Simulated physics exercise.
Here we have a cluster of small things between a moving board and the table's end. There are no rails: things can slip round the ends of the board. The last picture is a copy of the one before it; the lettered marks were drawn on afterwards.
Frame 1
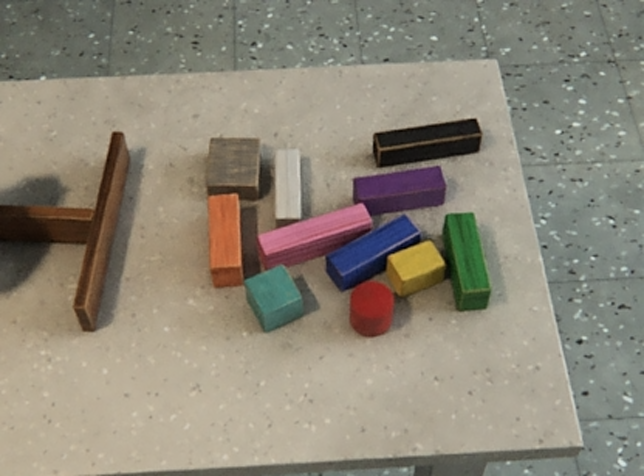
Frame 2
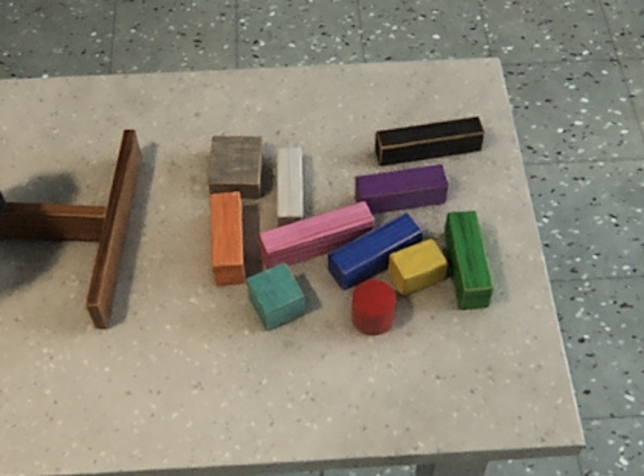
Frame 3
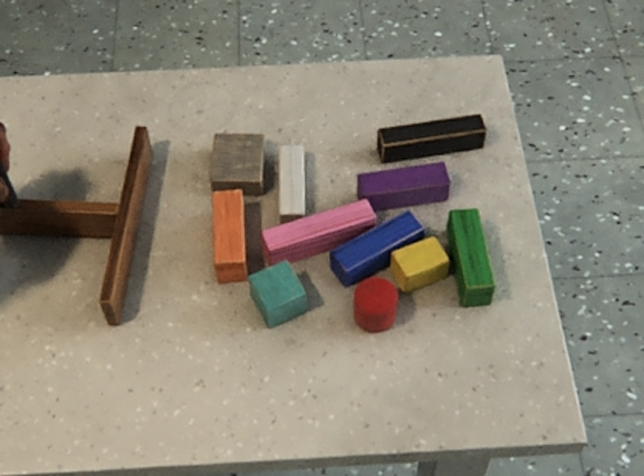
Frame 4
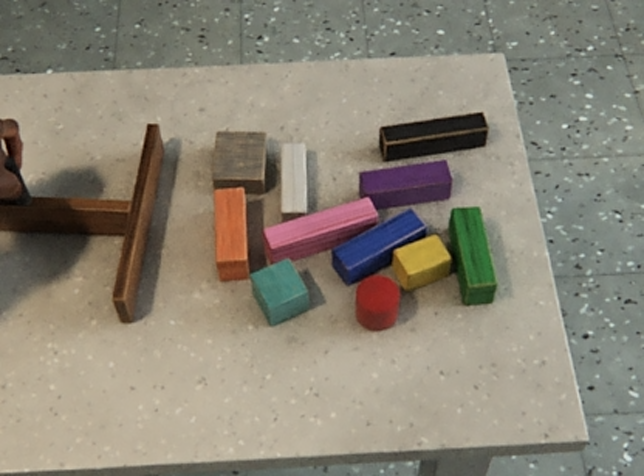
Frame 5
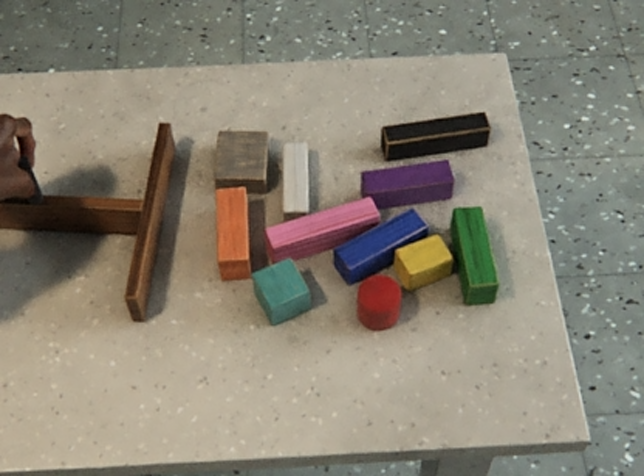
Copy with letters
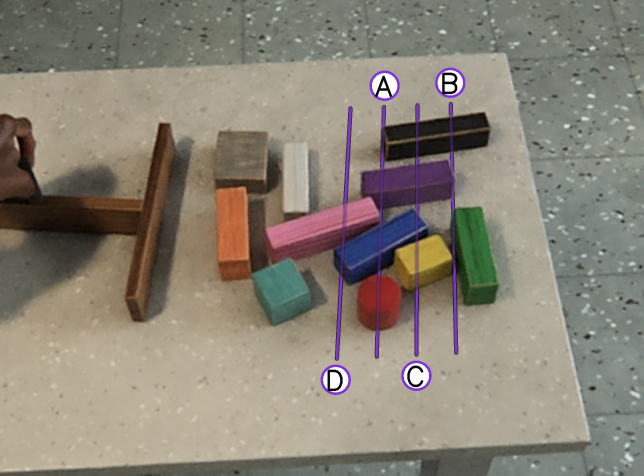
A dark-skinned hand appears at the left edge of a pale speckled table on a grey tiled floor, seen from above at an angle. Coloured blocks cluster right of a brown T-shaped wooden board: grey, white and orange nearest it, pink, turquoise, blue and red mid-group, yellow, purple, black and green farther right. The board slides slowly right, narrowing the gap, while the blocks stay still.
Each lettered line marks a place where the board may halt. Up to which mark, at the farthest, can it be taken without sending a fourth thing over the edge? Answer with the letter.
No fourth one falls up to B.
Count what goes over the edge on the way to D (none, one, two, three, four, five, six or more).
In all, none.
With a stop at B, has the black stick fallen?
Yes.
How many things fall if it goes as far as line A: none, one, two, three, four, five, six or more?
The count is none.
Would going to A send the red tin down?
No.
On the marked copy, A at (381, 221); B at (453, 218); C at (417, 219); D at (344, 223).
With B. Early on, board (258, 200); turquoise block (286, 294); grey block (298, 160).
Further on, board (366, 195); black stick (495, 127); green stick (513, 258).
At the end, board (452, 191); green stick over the edge; purple bar over the edge; three fallen.
As for the rest, A is within the limit but short; C is within the limit but short; D is within the limit but short.
